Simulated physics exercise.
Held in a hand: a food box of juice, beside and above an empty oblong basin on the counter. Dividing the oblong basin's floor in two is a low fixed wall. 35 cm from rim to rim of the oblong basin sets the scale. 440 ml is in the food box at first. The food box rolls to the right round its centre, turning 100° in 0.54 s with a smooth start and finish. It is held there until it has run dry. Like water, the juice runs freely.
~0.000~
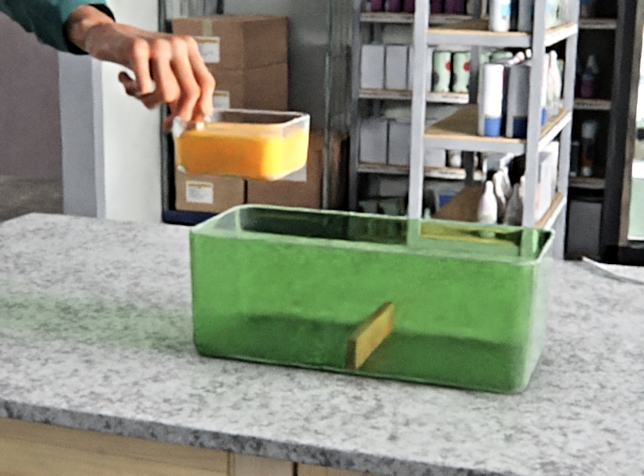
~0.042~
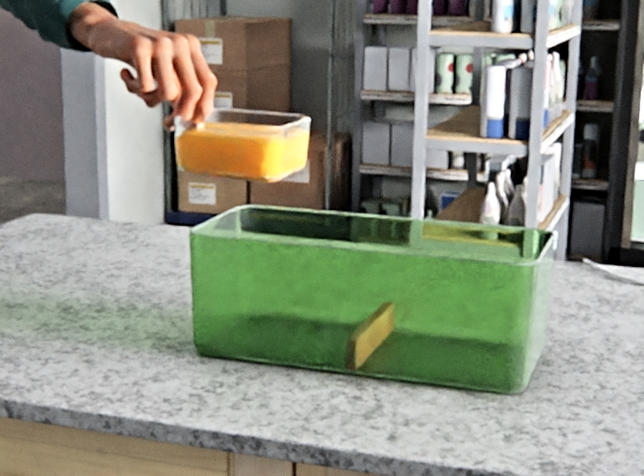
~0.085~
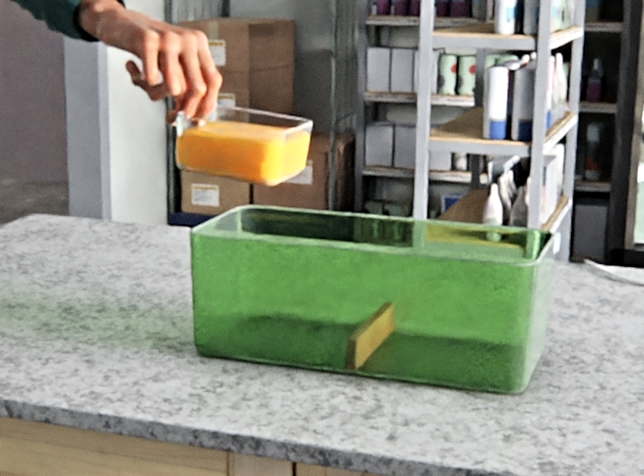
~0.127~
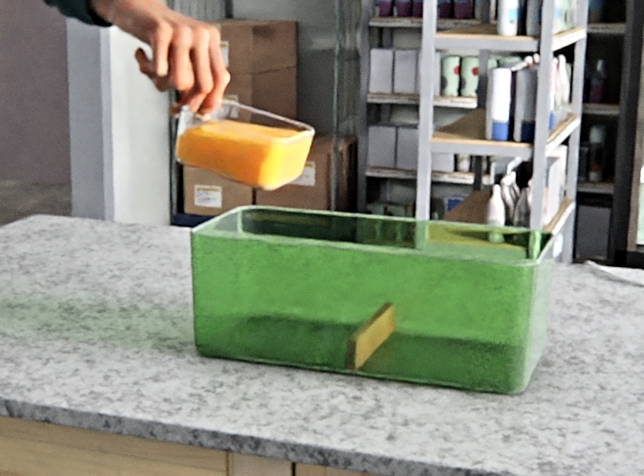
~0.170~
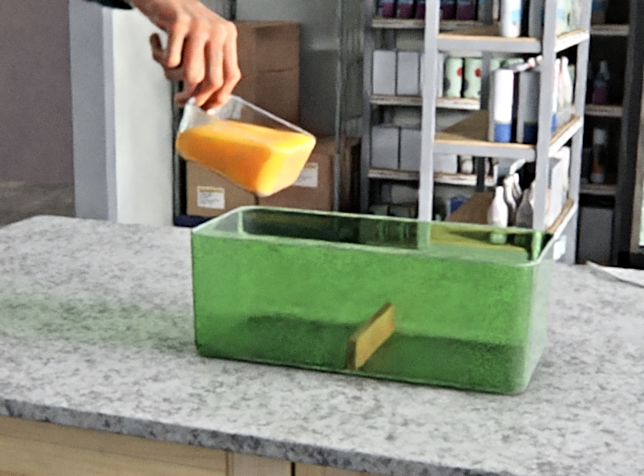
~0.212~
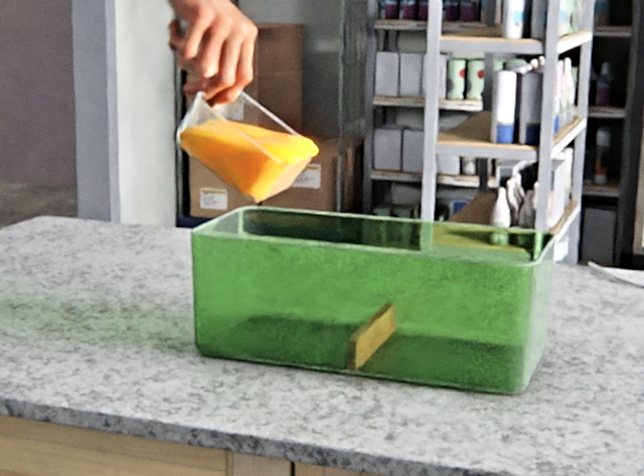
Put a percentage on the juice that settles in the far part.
Roughly 13 per cent ends up there.
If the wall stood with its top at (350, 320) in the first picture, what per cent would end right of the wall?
Estimate: About 20 percent.
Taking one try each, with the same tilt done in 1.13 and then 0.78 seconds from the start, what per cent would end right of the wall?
The first try gives 5 percent and the second 5 percent.
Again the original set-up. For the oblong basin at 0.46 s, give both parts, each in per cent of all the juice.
About 62 left, 0 right.
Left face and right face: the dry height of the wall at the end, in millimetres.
On the left it's about 16 mm; on the right, about 30 mm.
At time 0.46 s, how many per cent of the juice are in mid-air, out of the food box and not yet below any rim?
22 %.
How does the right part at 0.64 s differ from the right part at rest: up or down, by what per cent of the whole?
I'd say it grows by some 7.
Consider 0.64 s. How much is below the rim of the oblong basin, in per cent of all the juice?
I reckon close to 94 per cent.
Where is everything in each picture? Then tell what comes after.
It leans 0°; its right rim is at (296, 122); the juice meets the walls at (195, 128) and (295, 134); the oblong basin's rim runs from (214, 220) to (546, 249); the wall's top is at (372, 321), in the first frame.
It leans 2°; its right rim is at (297, 124); the juice meets the walls at (196, 128) and (296, 135), in the second frame.
It leans 6°; its right rim is at (298, 129); the juice meets the walls at (197, 126) and (297, 137), in the third frame.
It leans 13°; its right rim is at (300, 137); the juice meets the walls at (199, 126) and (299, 139), in the fourth frame.
It leans 23°; its right rim is at (301, 148); the juice meets the walls at (200, 126) and (303, 142), in the fifth frame.
It leans 33°; its right rim is at (300, 159); the juice meets the walls at (197, 124) and (296, 144); 4 per cent is over the edge, in the sixth frame.
Then, 0.46 s in, the tilt is 95° and 15 per cent is still to pour, 62 is left of the wall and 0 right of it.
Then, 0.64 s in, the tilt is 100° and 3 per cent is still to pour, 87 is left of the wall and 7 right of it.
Then, 0.83 s in, the tilt is 100° and 0 per cent is still to pour, 85 is left of the wall and 13 right of it.
Then, 1.04 s in, the tilt is 100° and 0 per cent is still to pour, 86 is left of the wall and 13 right of it.
Finally, 86 per cent lies left of the wall, 13 right of it and 1 outside.
